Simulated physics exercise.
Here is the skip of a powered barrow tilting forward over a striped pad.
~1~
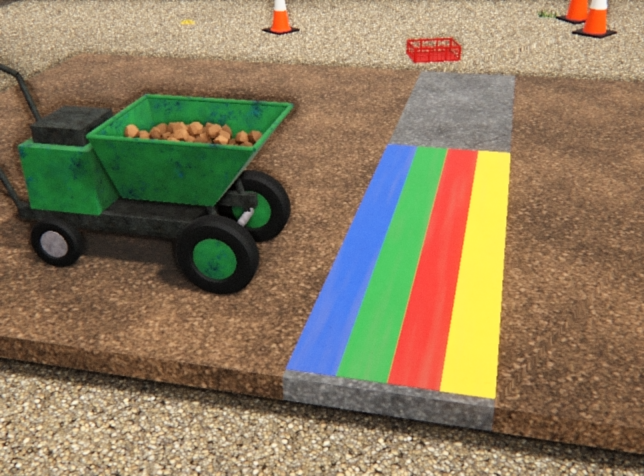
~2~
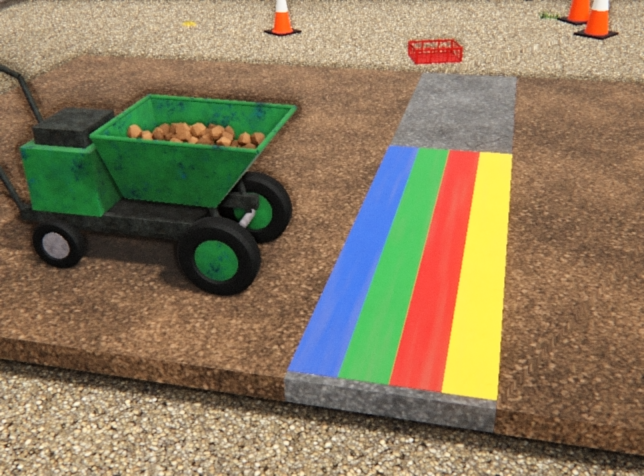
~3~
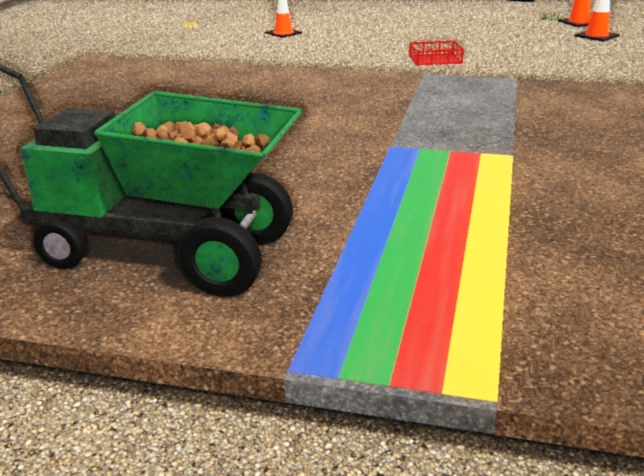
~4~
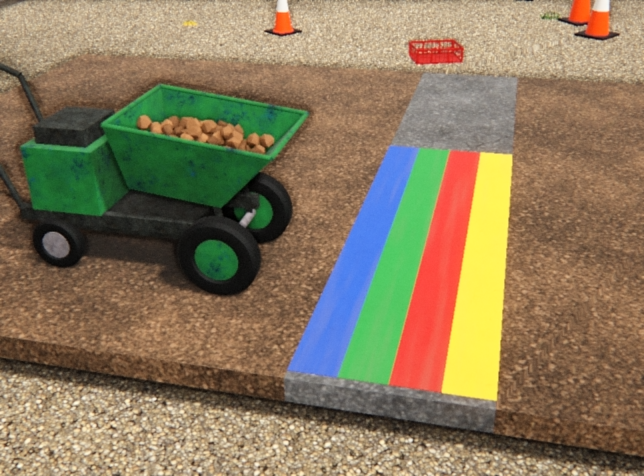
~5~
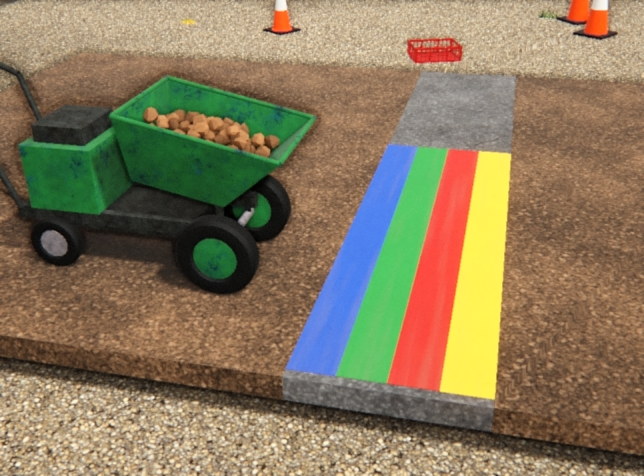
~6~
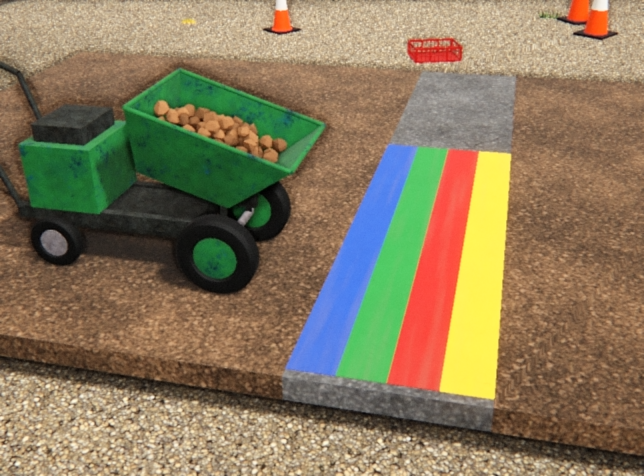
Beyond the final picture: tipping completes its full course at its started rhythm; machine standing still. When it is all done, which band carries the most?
The green band carries the most.
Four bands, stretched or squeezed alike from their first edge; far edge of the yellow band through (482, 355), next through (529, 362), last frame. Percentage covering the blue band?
Shares: Close to 10 %; close to 20 %.
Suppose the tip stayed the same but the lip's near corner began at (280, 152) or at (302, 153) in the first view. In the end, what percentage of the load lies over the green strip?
First try: 30 per cent; second try: 10 per cent.
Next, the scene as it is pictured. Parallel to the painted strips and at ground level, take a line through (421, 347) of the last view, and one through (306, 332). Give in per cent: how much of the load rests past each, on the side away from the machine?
About 10 and 70 %.
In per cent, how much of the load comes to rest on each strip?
The blue strip carries 15 per cent, the green strip 40 per cent, the red strip 15 per cent and the yellow strip 5 per cent.
Soon after the last picture, skip tipped steeply; all in the skip.
A little later, skip tipped right over; nearly all in the skip; a stray few over the blue strip; a small part over the green strip.
Later still, skip tipped right over; about a third in the skip; a small part over the blue strip; about a third over the green strip; a small part over the red strip; a small part over the yellow strip; a stray few off the paint.
At rest, skip tipped right over; about a quarter in the skip; a small part over the blue strip; about a third over the green strip; a small part over the red strip; a small part over the yellow strip; a stray few off the paint.
